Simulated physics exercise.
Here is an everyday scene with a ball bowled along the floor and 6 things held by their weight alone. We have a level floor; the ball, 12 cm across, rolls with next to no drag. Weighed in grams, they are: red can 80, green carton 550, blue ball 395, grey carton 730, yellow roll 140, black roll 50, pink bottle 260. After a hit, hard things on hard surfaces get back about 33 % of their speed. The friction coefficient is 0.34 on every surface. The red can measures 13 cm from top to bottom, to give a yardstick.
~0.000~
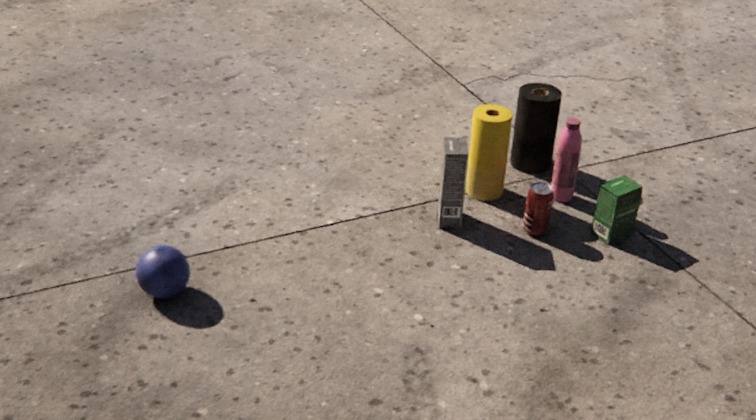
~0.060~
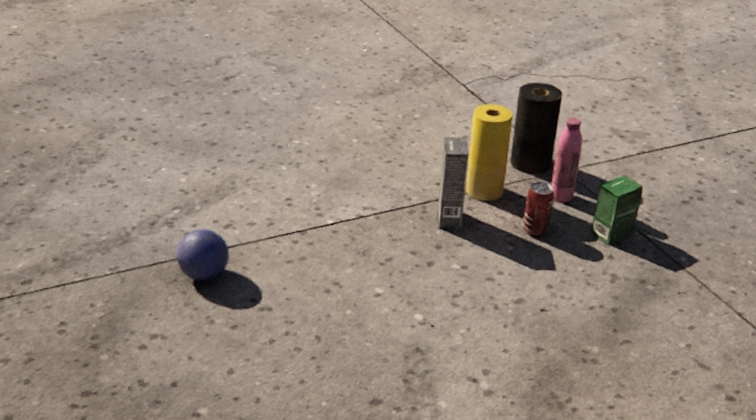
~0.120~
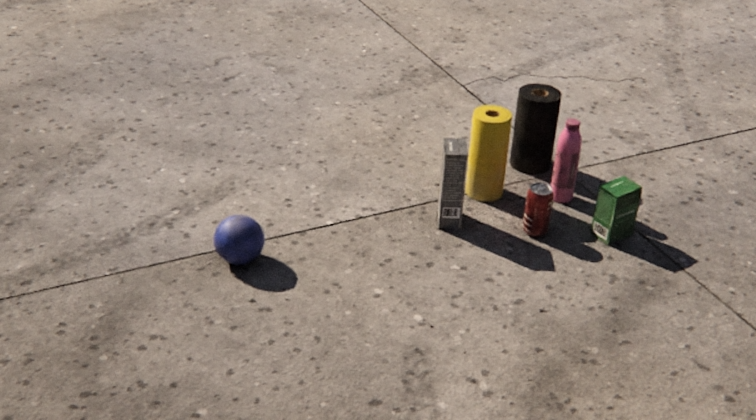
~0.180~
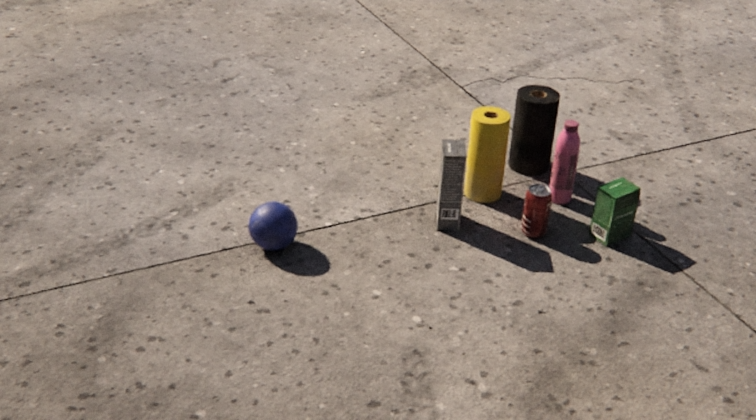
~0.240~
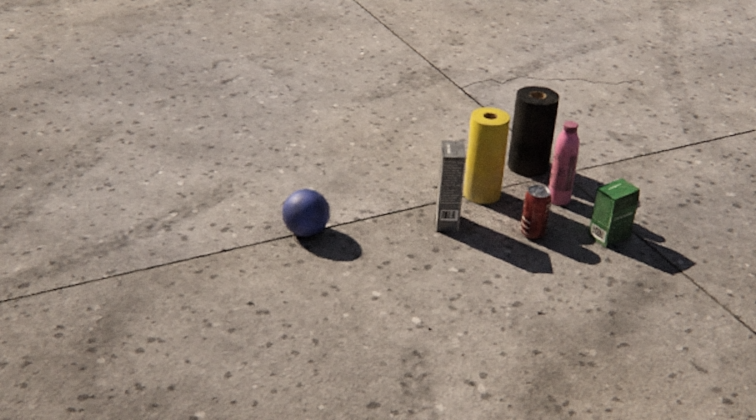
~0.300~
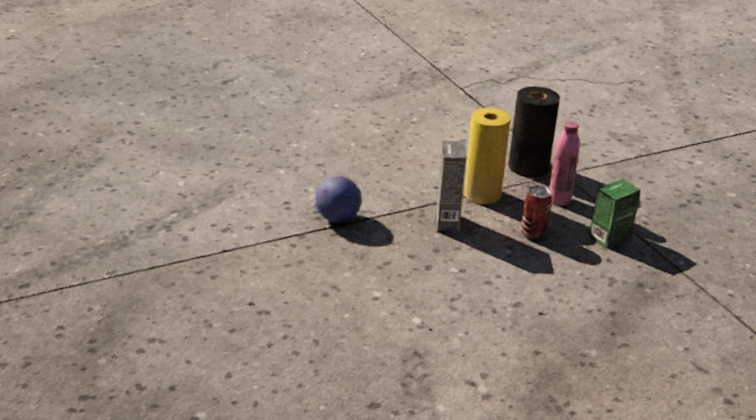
The clip opens on sunlit, speckled pavement with a blue ball at the left and a cluster of cartons, rolls, a red can and a pink bottle standing at the right. The ball rolls steadily rightward and slightly up the view, ending just left of the grey carton, while the group stays still.
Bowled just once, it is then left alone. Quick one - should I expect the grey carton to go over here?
No, it will stay standing.
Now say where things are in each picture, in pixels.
The first picture shows ball 0 cm along; blue ball (163, 272); grey carton (453, 184).
The second picture shows ball 10 cm along; blue ball (203, 255); yellow roll (489, 153).
The third picture shows ball 20 cm along; blue ball (239, 240); pink bottle (567, 161).
The fourth picture shows ball 30 cm along; blue ball (273, 226); green carton (614, 212).
The fifth picture shows ball 40 cm along; blue ball (306, 213); black roll (533, 131).
The sixth picture shows ball 50 cm along; blue ball (339, 200); grey carton (451, 187).
After 0.70 s, ball 116 cm along; blue ball near (516, 124).
After 1.10 s, ball 181 cm along; blue ball near (649, 67).
In the end (1.5 s), all 6 under 8 cm from the start. At the end, from the last picture's camera, grey carton near (451, 187).
